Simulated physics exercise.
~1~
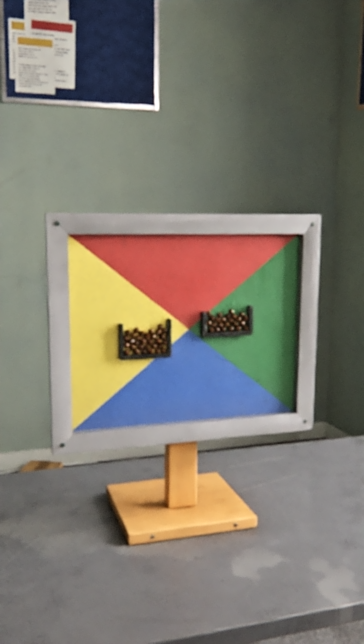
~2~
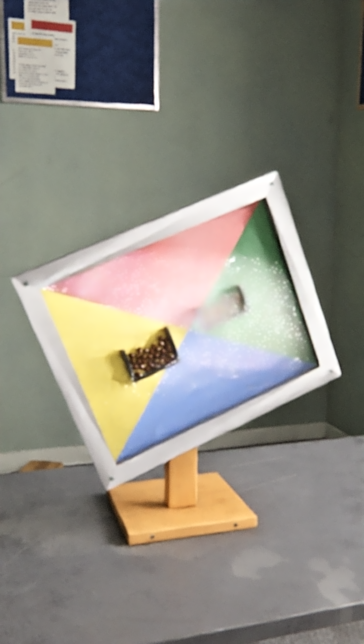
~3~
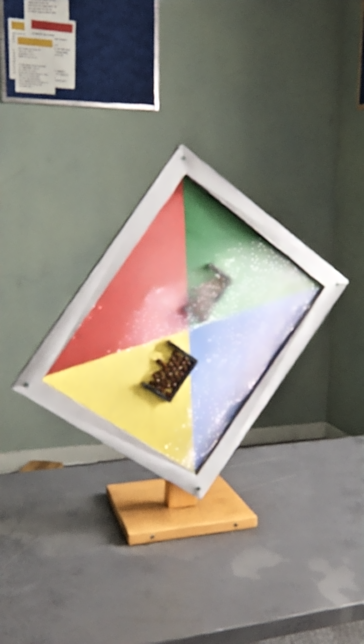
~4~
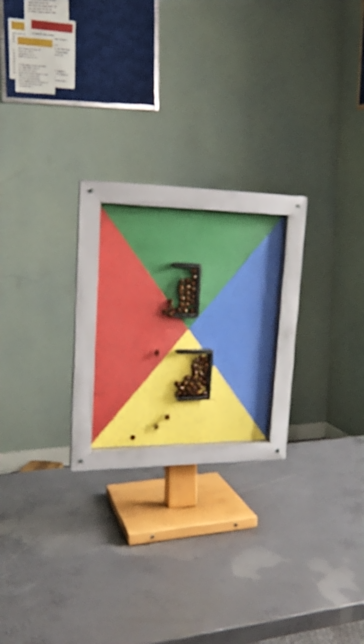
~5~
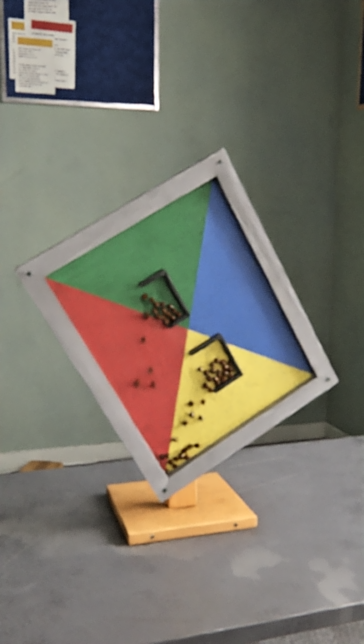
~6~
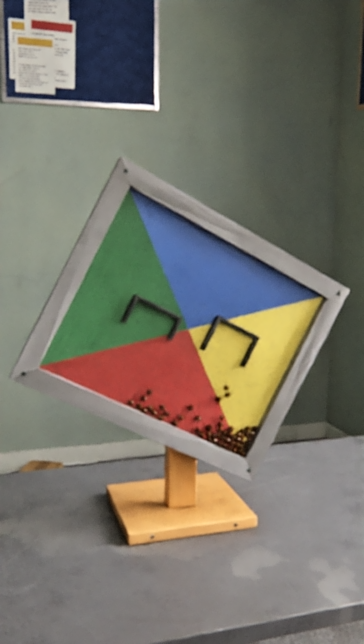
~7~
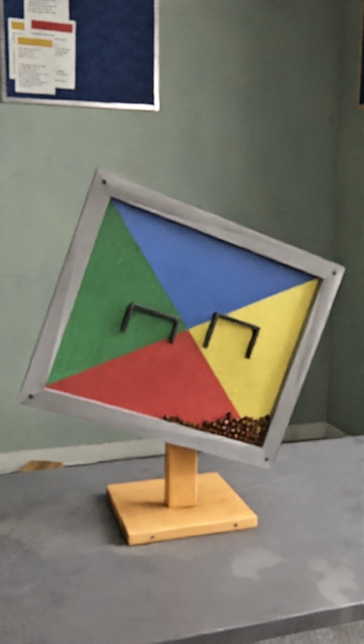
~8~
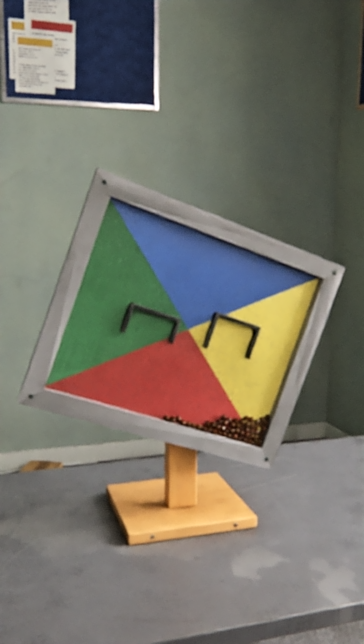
On a grey tabletop, a framed panel with red, green, blue and yellow wedges turns anticlockwise on its wooden stand, spilling dark beads from two small trays. It stops tilted, the trays upside down and empty, with the beads heaped along the lower edge across red and yellow.
